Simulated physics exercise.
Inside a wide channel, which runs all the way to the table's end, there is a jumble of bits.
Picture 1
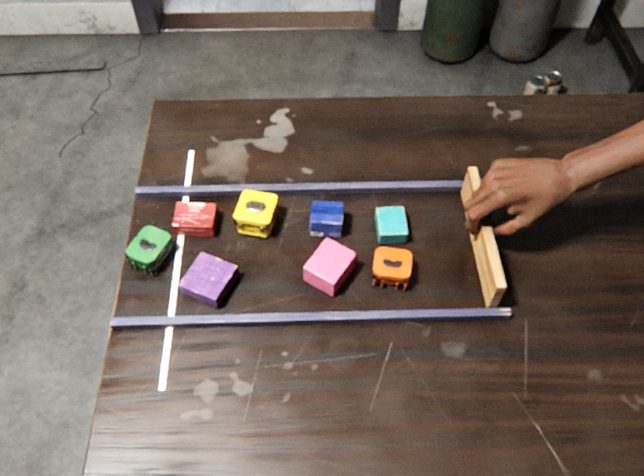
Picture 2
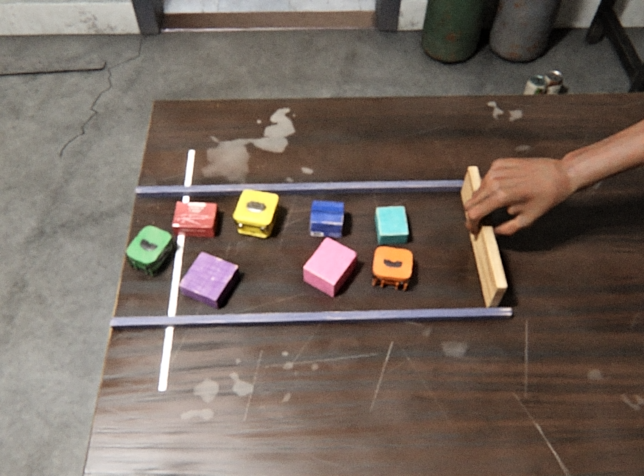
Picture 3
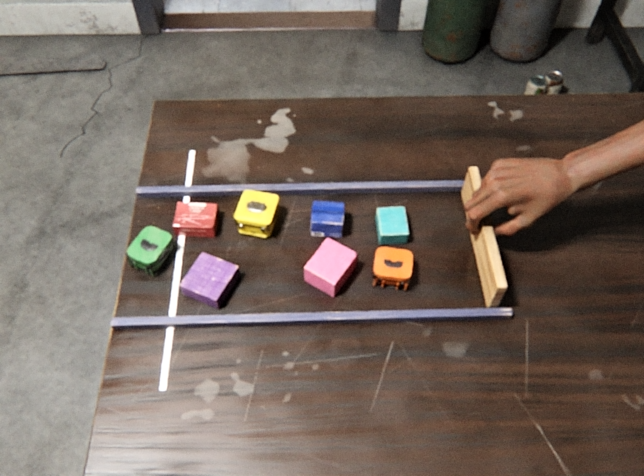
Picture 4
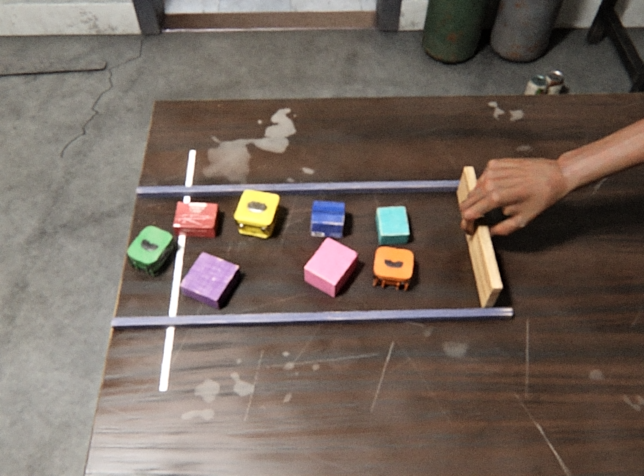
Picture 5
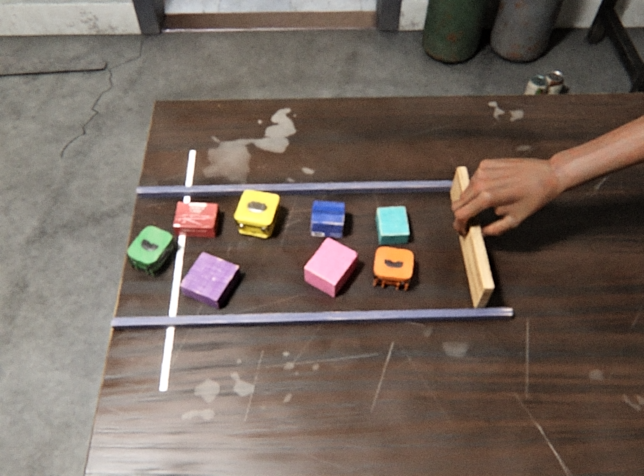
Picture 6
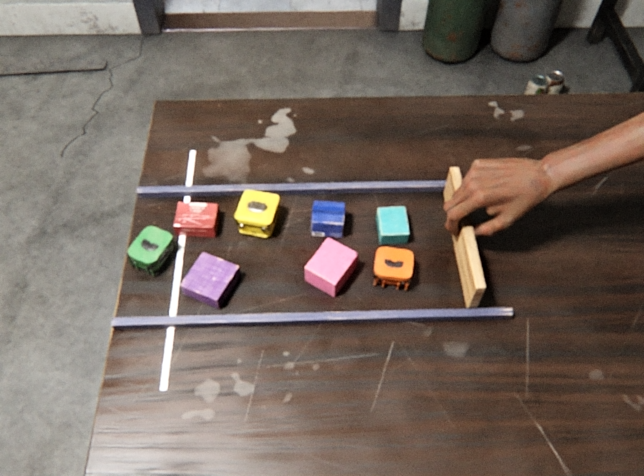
A wooden board, held by a hand at the right end of a channel on a table, slid slightly left toward a jumble of colorful little blocks and cases, which stayed put.
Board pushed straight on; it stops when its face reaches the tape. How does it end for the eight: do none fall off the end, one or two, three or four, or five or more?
It ends with three or four off the end.
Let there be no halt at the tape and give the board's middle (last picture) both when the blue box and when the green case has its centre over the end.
The middle is at (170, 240) when it's the blue box, and at (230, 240) when it's the green case.
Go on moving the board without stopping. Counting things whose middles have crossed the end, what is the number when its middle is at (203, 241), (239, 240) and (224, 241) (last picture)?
Per position: 4 / 1 / 2.
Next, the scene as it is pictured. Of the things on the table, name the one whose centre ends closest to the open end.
Answer: The pink block.
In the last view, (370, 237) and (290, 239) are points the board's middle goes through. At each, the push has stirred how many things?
Tally: First 4; then 7.
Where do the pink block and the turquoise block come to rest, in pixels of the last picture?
Reading them off: First (121, 272); then (168, 230).
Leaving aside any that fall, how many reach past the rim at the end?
2 of them.
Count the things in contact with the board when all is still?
In total, 2.
Soon after, none off yet; green case at rest near (153, 251); red box at rest near (197, 220); purple block at rest near (211, 280).
Then, none off yet; green case at rest near (153, 251); red box moved a little near (178, 221); purple block moved a little near (196, 282).
Further on, none off yet; green case tipped a little near (118, 249); red box tipped well over near (112, 237); purple block moved well along near (121, 289).
At rest, the number that fall off is three or four; fallen, yellow case, purple block, red box and green case.
